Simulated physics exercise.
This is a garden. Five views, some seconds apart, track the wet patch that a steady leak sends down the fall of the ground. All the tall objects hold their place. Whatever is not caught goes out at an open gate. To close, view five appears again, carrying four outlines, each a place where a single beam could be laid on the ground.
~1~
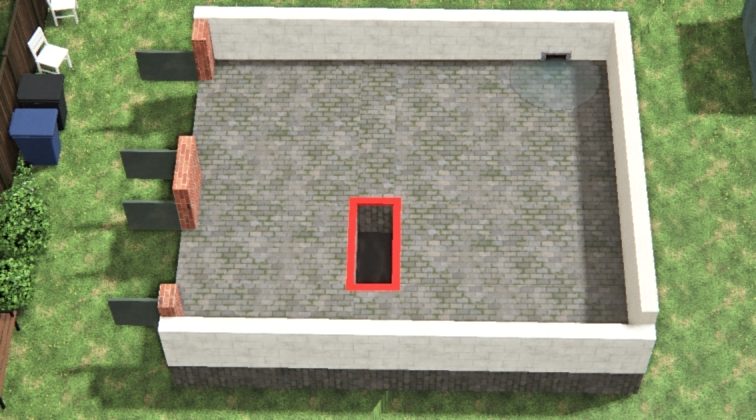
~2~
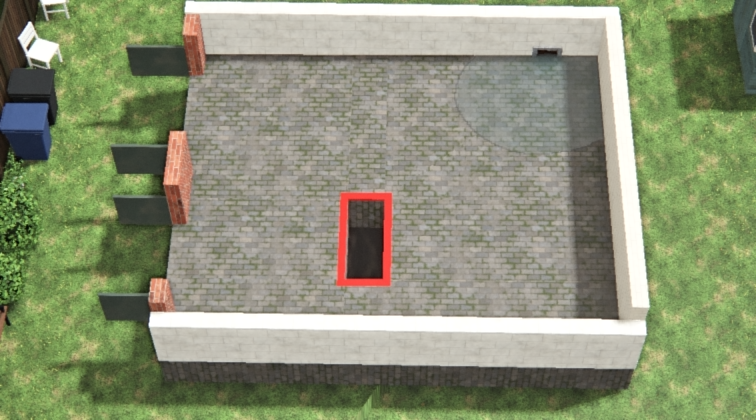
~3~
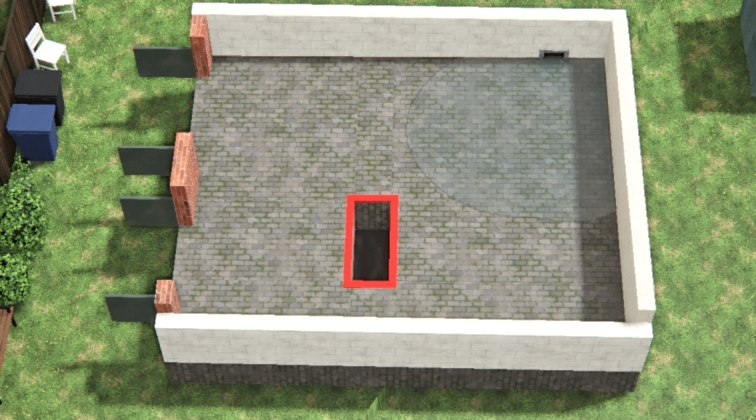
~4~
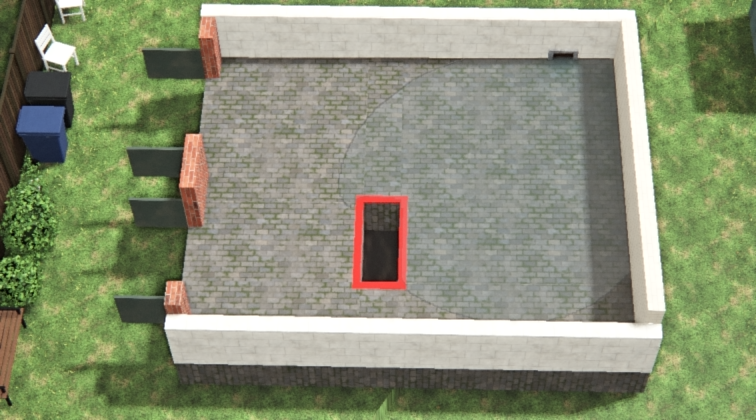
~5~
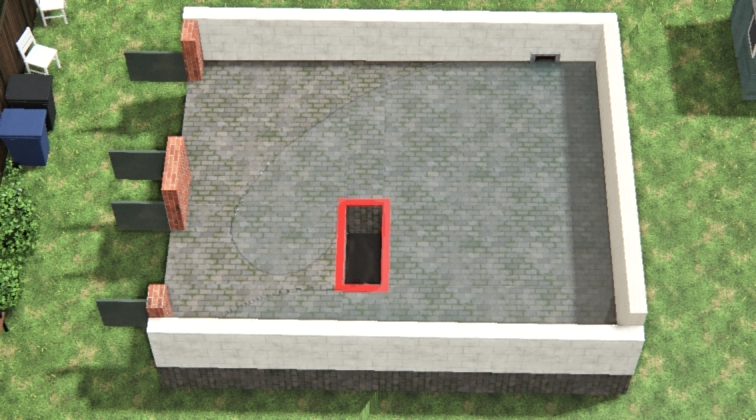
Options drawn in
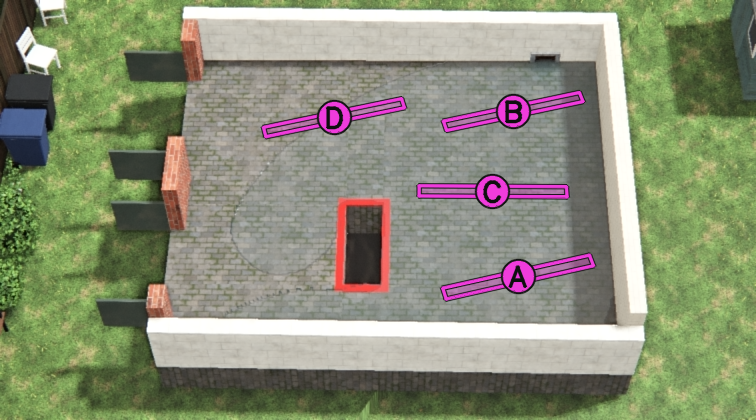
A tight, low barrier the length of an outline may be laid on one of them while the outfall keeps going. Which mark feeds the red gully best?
Take A.
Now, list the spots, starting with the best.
The order is A, D, C, B.
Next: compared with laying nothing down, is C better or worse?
It is worse.
In magenta, A from (444, 293) to (591, 260); B from (445, 125) to (581, 97); C from (419, 190) to (566, 191); D from (264, 132) to (402, 103).
With A, about 55 % of the stream goes into the red gully, about 45 % out by the gates.
With B, about 10 % of the stream goes into the red gully, about 89 % out by the gates.
With C, about 18 % of the stream goes into the red gully, about 82 % out by the gates.
With D, about 33 % of the stream goes into the red gully, about 67 % out by the gates.
